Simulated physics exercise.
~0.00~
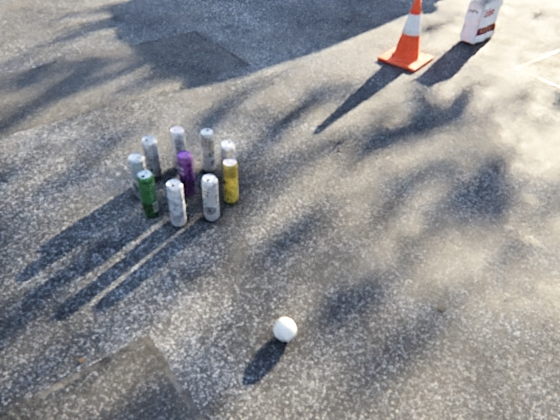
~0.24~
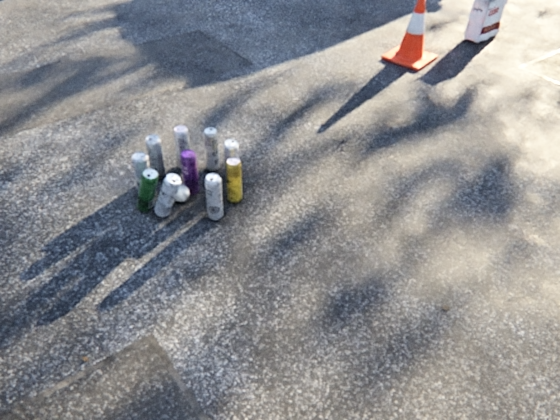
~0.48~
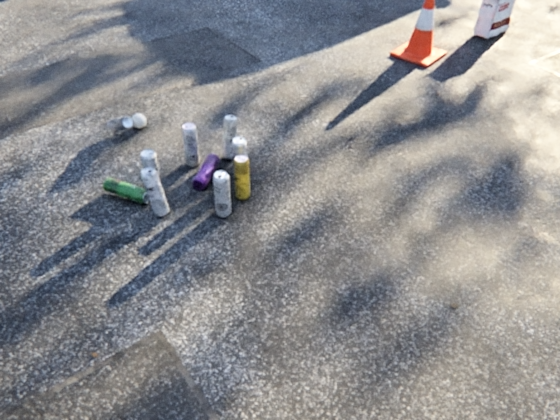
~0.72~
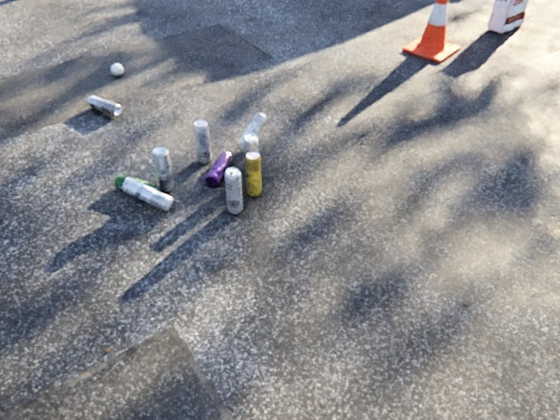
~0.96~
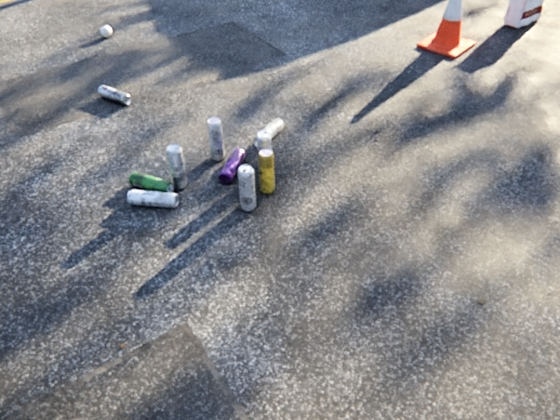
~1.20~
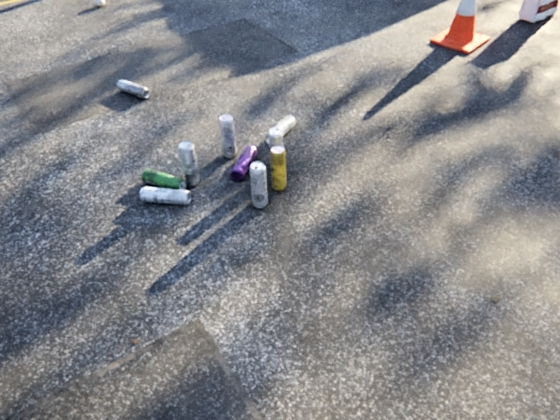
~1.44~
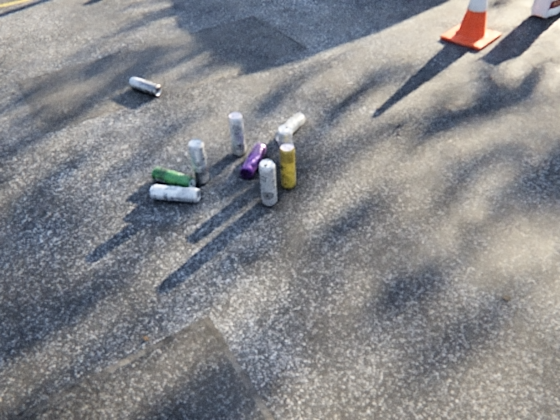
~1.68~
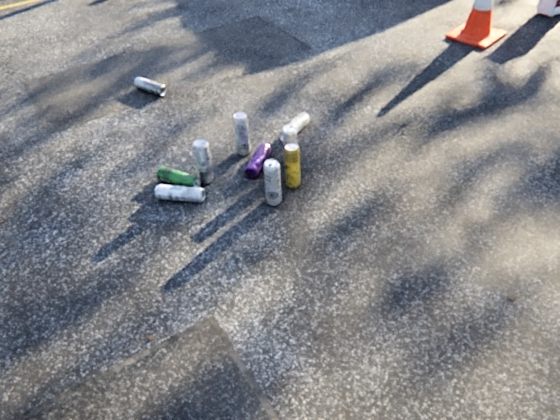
On sunlit pavement, a white ball knocks over several tubes while the yellow one stays upright.
